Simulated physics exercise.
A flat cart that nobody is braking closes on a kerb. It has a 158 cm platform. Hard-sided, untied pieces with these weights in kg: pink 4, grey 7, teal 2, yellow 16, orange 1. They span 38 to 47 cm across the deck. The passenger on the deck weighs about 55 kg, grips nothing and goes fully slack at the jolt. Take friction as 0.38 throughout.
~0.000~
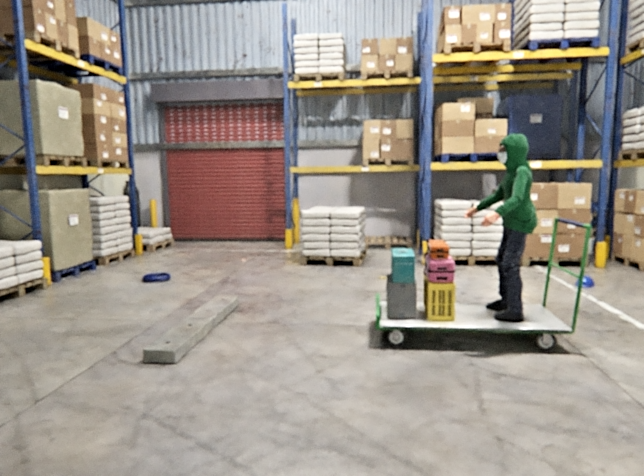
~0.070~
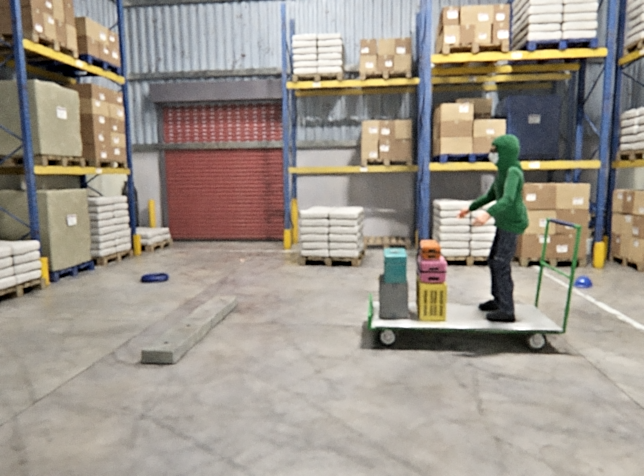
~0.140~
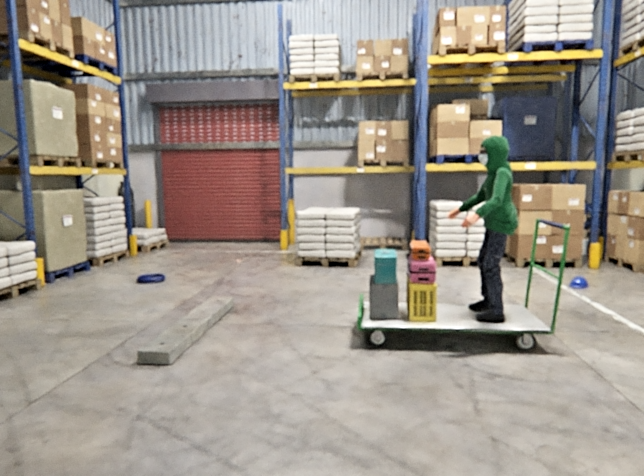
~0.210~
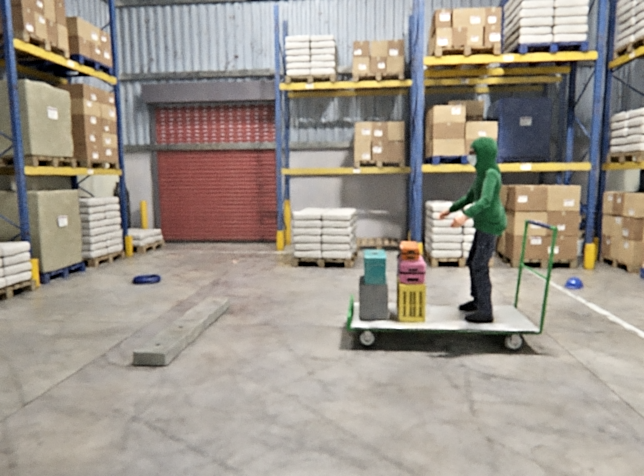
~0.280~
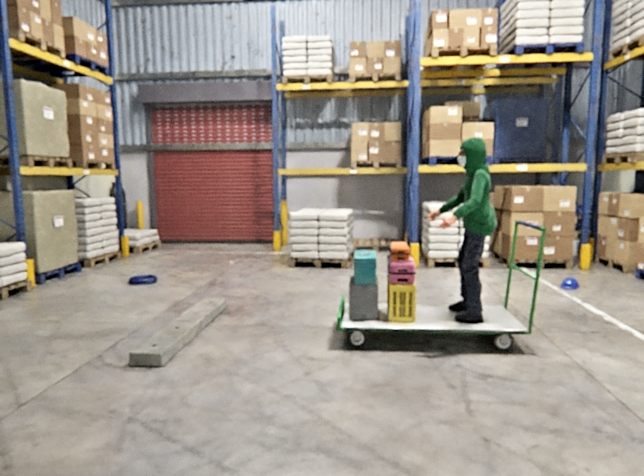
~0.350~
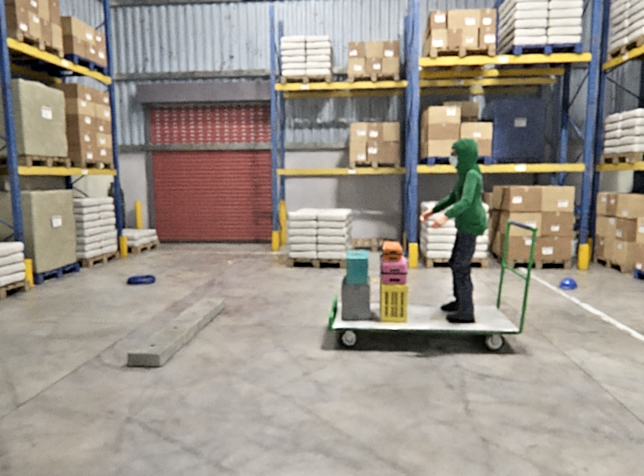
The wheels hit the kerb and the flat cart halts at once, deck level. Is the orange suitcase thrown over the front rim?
The orange suitcase stays aboard at this speed.
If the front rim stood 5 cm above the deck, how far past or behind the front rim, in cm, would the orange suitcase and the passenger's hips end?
In that case orange 20 behind, hips 100 behind.
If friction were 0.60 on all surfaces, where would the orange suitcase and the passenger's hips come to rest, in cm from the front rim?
Then orange 30 behind, hips 100 behind.
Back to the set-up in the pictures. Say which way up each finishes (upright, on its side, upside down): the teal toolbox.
At rest: Teal on its side.
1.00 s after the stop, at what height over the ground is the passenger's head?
Roughly 80 cm above it.
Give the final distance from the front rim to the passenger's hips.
About 100 cm behind the rim.
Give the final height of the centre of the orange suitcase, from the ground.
Roughly 60 cm above it.
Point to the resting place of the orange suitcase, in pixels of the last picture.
Around (204, 272).
Impact comes at 2.02 s.
After 2.57 s the orange suitcase is 29 cm behind the rim, tilted 5°, near (216, 250) in the last picture's view.
After 3.02 s the orange suitcase is 17 cm behind the rim, tilted 0°, near (205, 272) in the last picture's view.
When all is still (5.6 s), past the rim, teal toolbox; behind it, pink suitcase, grey carton, yellow crate, orange suitcase and the passenger's hips.
